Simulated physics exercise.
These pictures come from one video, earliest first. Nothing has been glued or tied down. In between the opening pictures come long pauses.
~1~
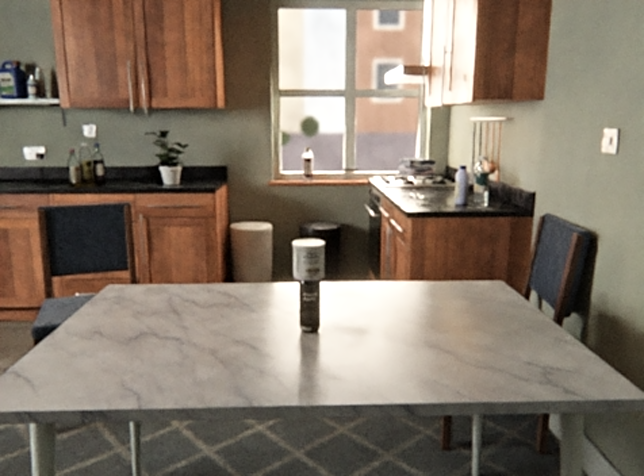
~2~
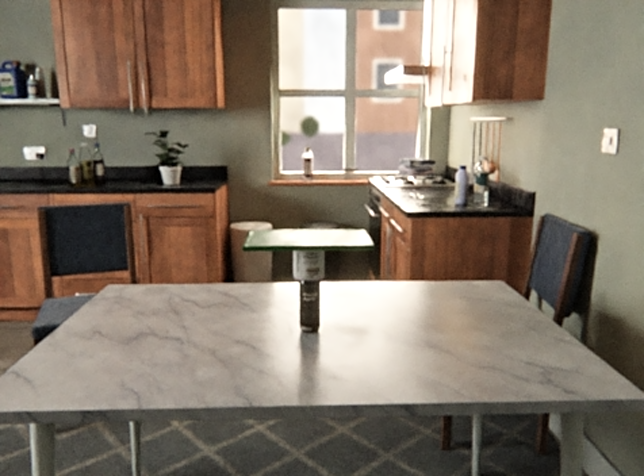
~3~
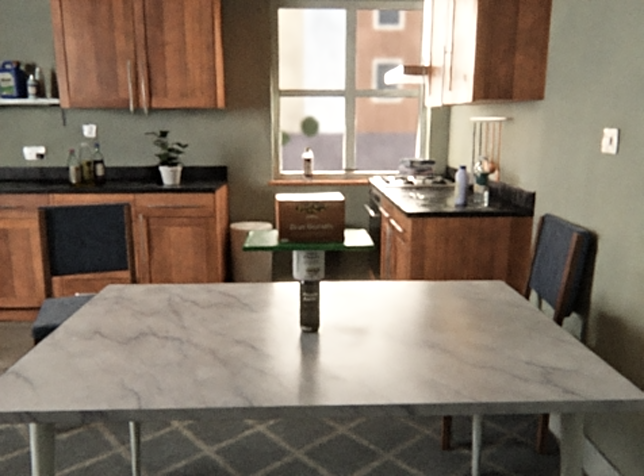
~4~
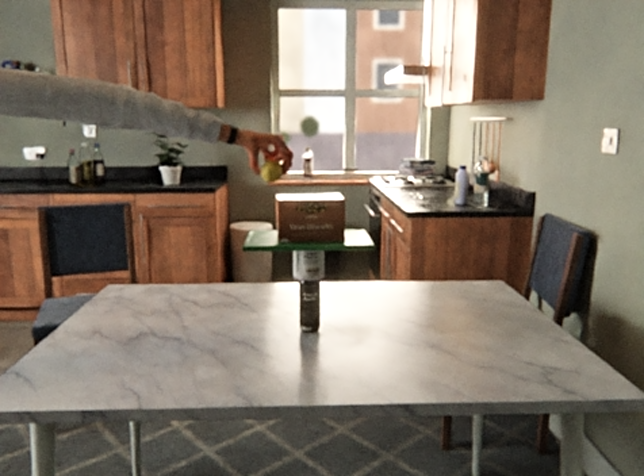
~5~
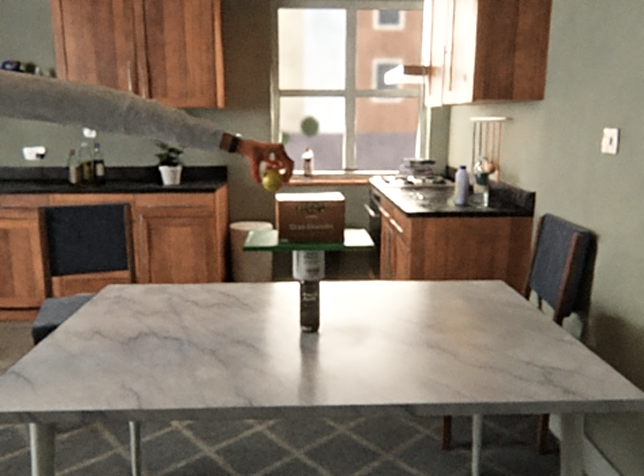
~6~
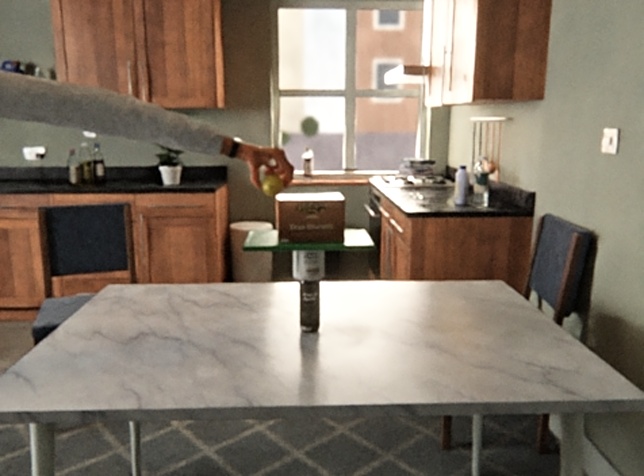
A green tray, then a box, top the stack before a hand slightly lowers a lemon.
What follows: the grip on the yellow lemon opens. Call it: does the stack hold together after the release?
No, it falls apart.
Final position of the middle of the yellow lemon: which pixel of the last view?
It ends near (178, 328).
Then, 0.70 s on from there, yellow lemon now fallen; orange box turned 29° from how it was put; green tray turned 29° from how it was put.
Then, 0.90 s on from there, green tray, orange box and white pot now fallen.
Then, 1.20 s on from there, things are still on the move.
In the end, fallen, yellow lemon, green tray, orange box and white pot; black can unmoved. At the end, from the last picture's camera, yellow lemon near (178, 328). The pile gives way.
